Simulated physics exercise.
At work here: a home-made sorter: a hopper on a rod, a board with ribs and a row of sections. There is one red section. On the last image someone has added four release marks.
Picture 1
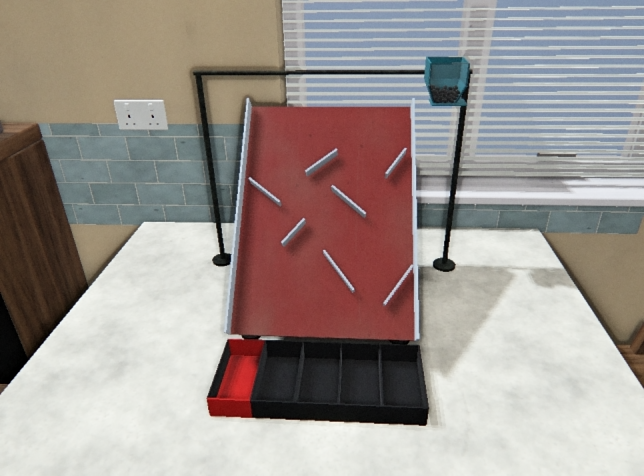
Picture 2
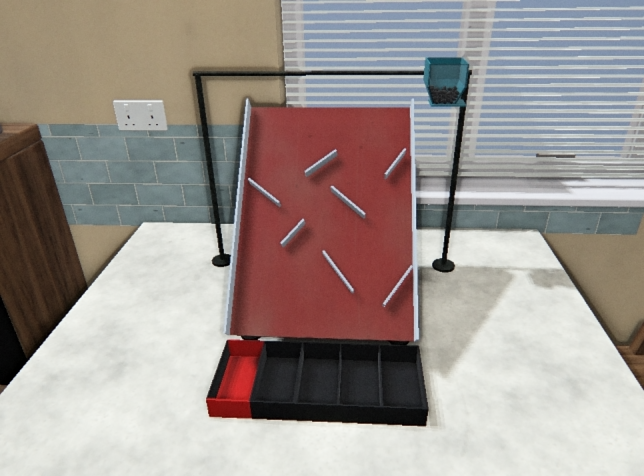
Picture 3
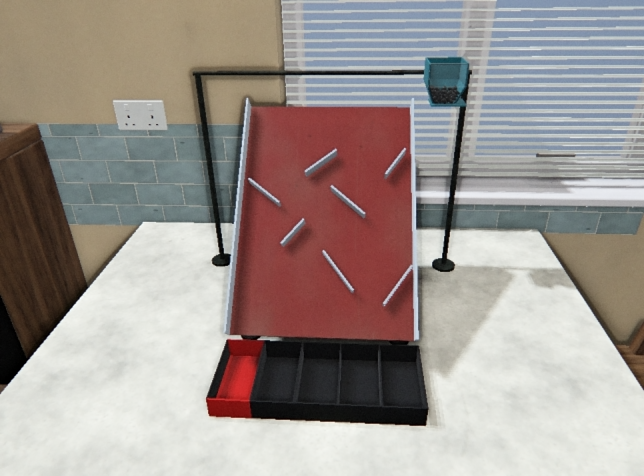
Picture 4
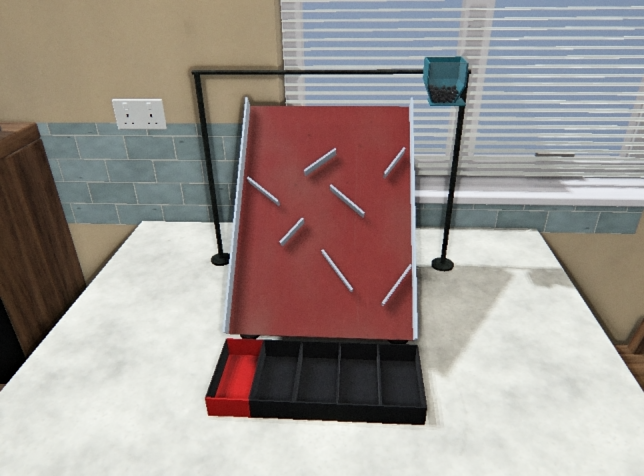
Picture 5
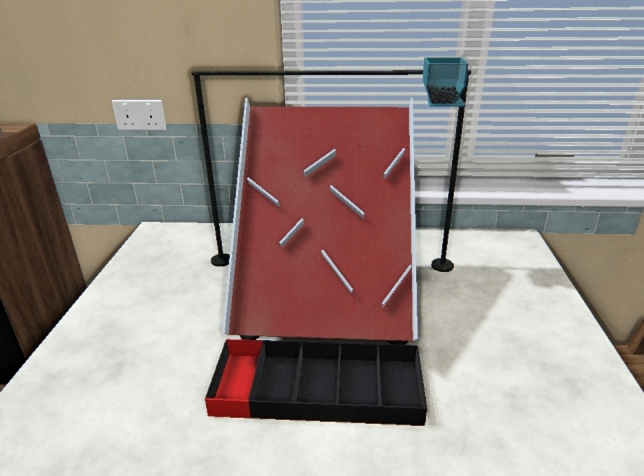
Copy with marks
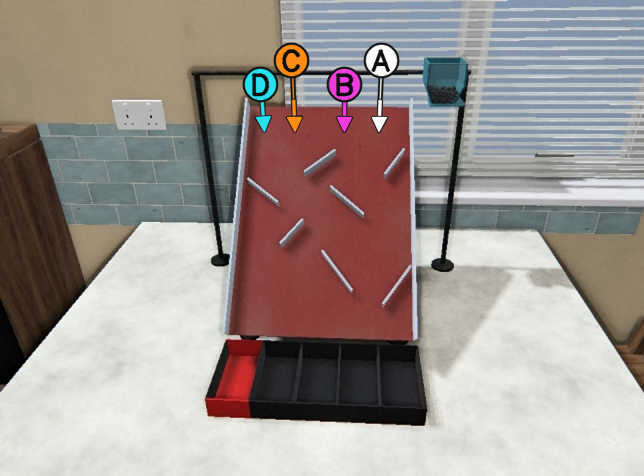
The clip opens on a tilted red board with pale ribs, standing on a white surface behind a row of black sections with one red section at the far left. A teal hopper holding dark contents sits at the right of a black rod frame, and nothing visibly moves throughout.
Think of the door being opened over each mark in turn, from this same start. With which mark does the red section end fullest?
Use mark C.
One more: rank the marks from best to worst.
The order is C, D, B, A.
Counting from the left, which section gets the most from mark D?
The first from the left.
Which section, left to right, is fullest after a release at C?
It is the first one.
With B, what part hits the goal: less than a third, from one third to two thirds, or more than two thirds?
Less than a third.
On the marked copy, mark A meets the board at (379, 126); mark B meets the board at (344, 126); mark C meets the board at (294, 126); mark D meets the board at (263, 126).
For mark A, none at all in the red section, all but a few in other sections, a small share held on the board.
For mark B, a small share in the red section, close to half in other sections, close to a third held on the board.
For mark C, the bulk in the red section, a small share in other sections, a small share held on the board.
For mark D, close to half in the red section, close to a quarter in other sections, close to a third held on the board.
